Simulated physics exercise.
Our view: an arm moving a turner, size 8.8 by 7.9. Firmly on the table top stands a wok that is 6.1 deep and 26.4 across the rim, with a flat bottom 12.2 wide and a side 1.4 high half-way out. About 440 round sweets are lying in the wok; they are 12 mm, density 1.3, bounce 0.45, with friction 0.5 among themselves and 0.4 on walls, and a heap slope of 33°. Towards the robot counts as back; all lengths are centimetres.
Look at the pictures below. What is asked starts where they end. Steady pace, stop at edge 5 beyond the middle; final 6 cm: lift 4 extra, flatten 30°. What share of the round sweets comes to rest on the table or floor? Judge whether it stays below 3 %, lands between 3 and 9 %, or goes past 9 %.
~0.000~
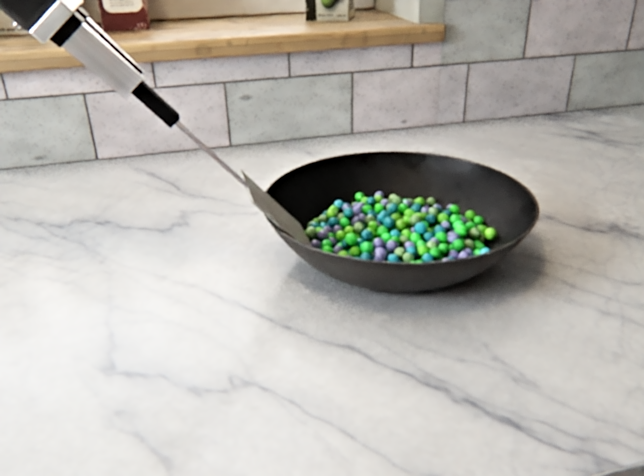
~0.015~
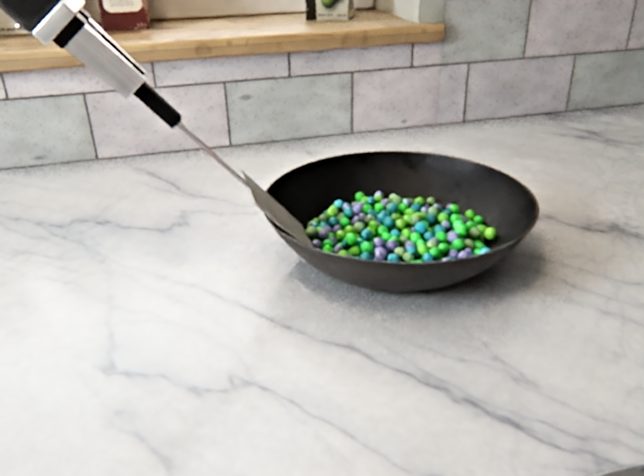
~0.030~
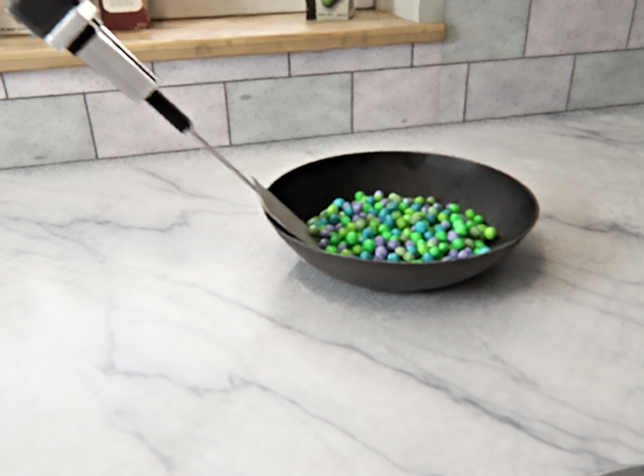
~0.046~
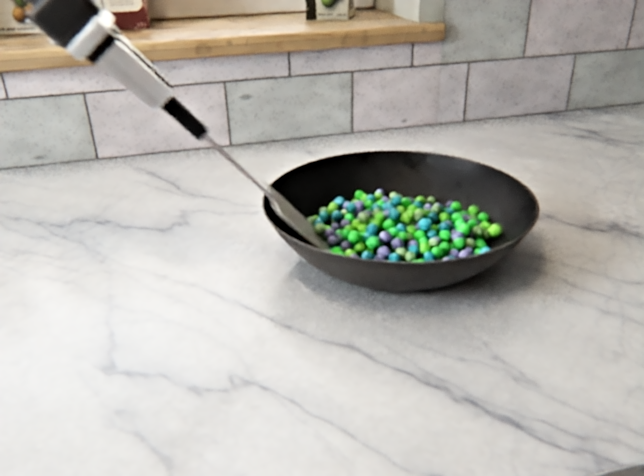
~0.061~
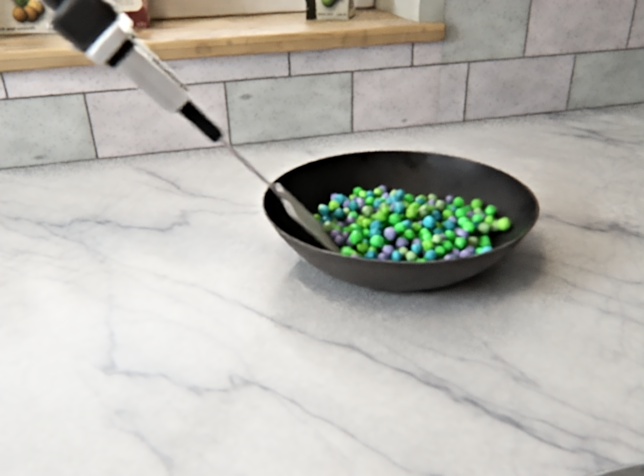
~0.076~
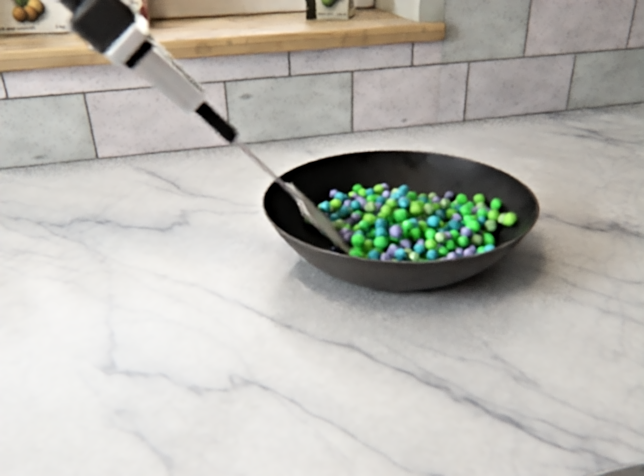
It stays below 3 %.
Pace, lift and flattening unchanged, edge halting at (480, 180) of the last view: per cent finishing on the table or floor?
30 %, roughly.
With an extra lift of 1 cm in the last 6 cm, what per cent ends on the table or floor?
Some 0 in a hundred.
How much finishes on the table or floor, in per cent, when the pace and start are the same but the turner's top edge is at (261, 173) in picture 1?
Around 0 percent ends up on the table or floor.
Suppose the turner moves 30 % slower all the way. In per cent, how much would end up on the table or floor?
Estimated result: Some 0 %.
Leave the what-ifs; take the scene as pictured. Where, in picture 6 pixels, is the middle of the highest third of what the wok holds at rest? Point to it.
(471, 208).
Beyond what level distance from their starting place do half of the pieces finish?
About 3 cm.
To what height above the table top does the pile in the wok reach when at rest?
Some 6.5 cm above the table.
After 0.11 s, sloping 49°, highest piece 5 above the table; 437 in the wok.
After 0.15 s, sloping 36°, highest piece 6 above the table; 437 in the wok.
After 0.37 s, sloping 20°, highest piece 7 above the table; 432 in the wok, 3 on the table or floor, 2 on the blade or in flight.
After 1.42 s, sloping 20°, highest piece 6 above the table; 432 in the wok, 5 on the table or floor.
At rest, 432 in the wok, 5 on the table or floor. That is 1 % on the table or floor.
